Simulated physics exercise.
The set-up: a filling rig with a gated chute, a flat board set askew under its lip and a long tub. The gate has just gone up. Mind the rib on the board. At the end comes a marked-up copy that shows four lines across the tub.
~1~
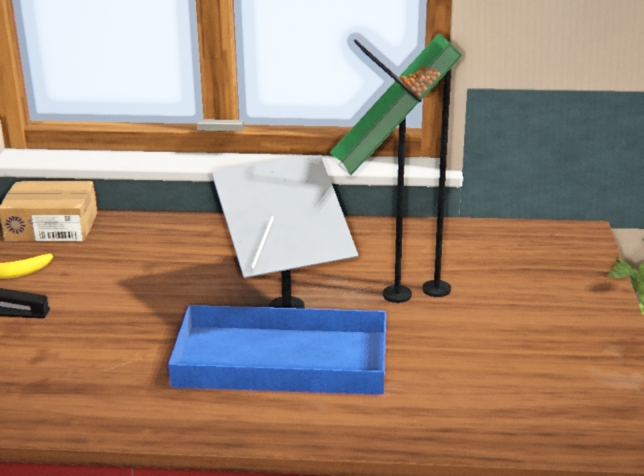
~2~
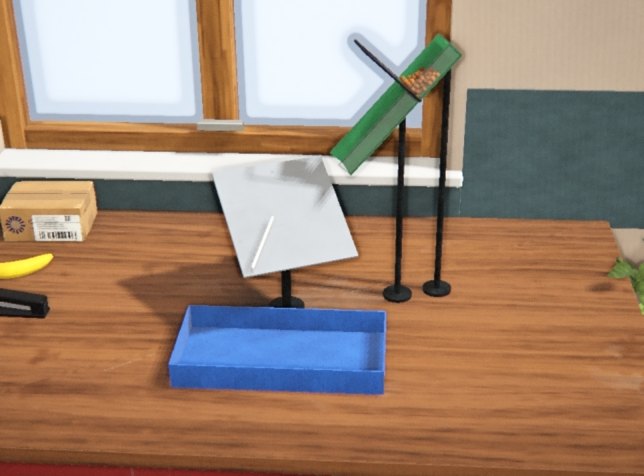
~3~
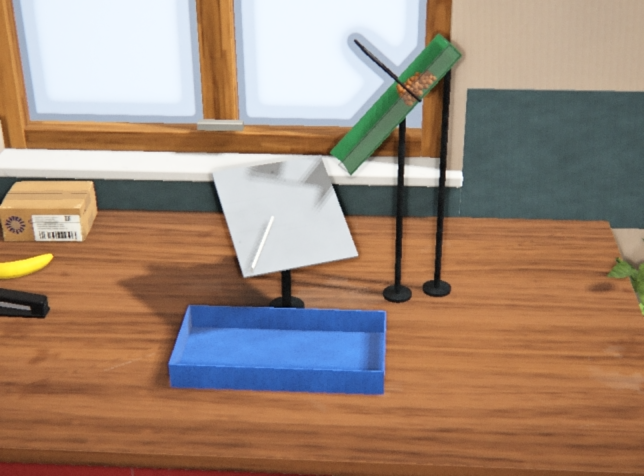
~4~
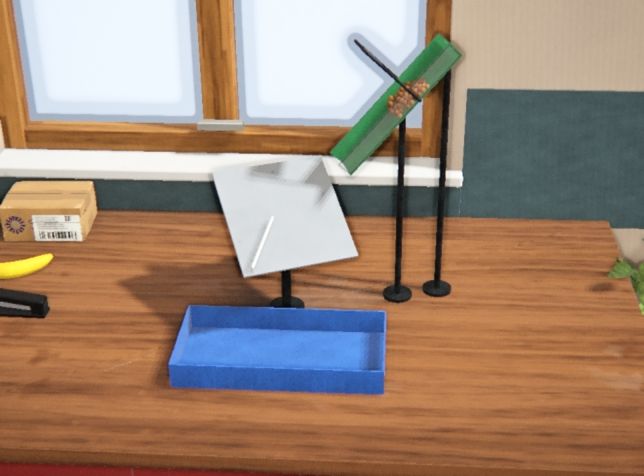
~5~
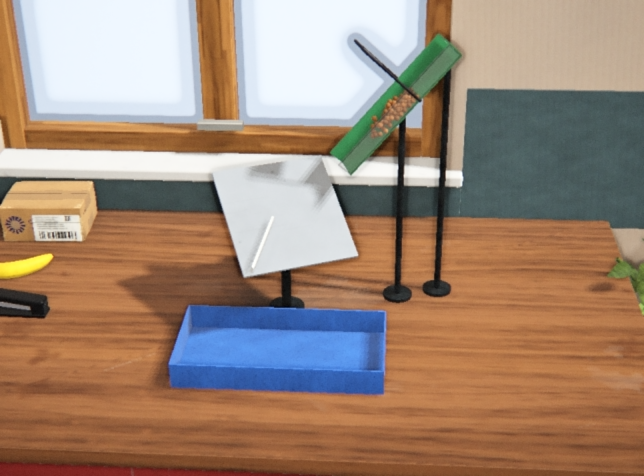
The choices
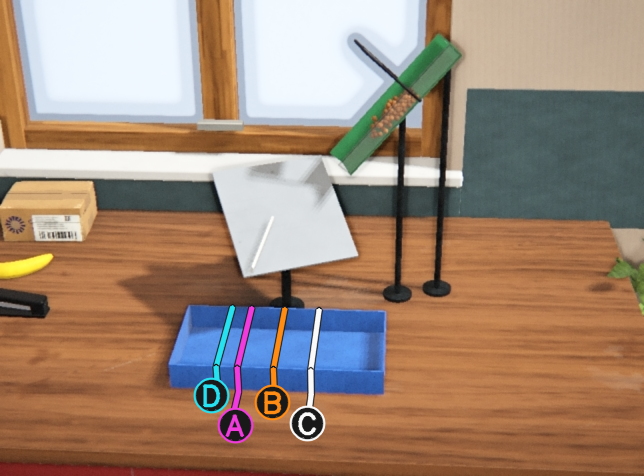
Small brown balls slide partway down a green chute above a tilted gray board and blue tub.
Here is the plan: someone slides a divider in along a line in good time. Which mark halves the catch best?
Line B does it best.
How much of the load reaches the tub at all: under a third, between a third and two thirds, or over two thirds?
It is over two thirds.
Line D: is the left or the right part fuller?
The right side.
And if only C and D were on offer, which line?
The answer is C.
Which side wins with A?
The right side.
On the marked copy, line A crosses the front rim at (237, 367); line B crosses the front rim at (273, 368); line C crosses the front rim at (310, 369); line D crosses the front rim at (216, 366).
With A, of what is caught, a small part on the left of the divider, most on the right.
With B, of what is caught, about two thirds on the left of the divider, about a third on the right.
With C, of what is caught, most on the left of the divider, about a quarter on the right.
With D, of what is caught, a stray few on the left of the divider, nearly all on the right.
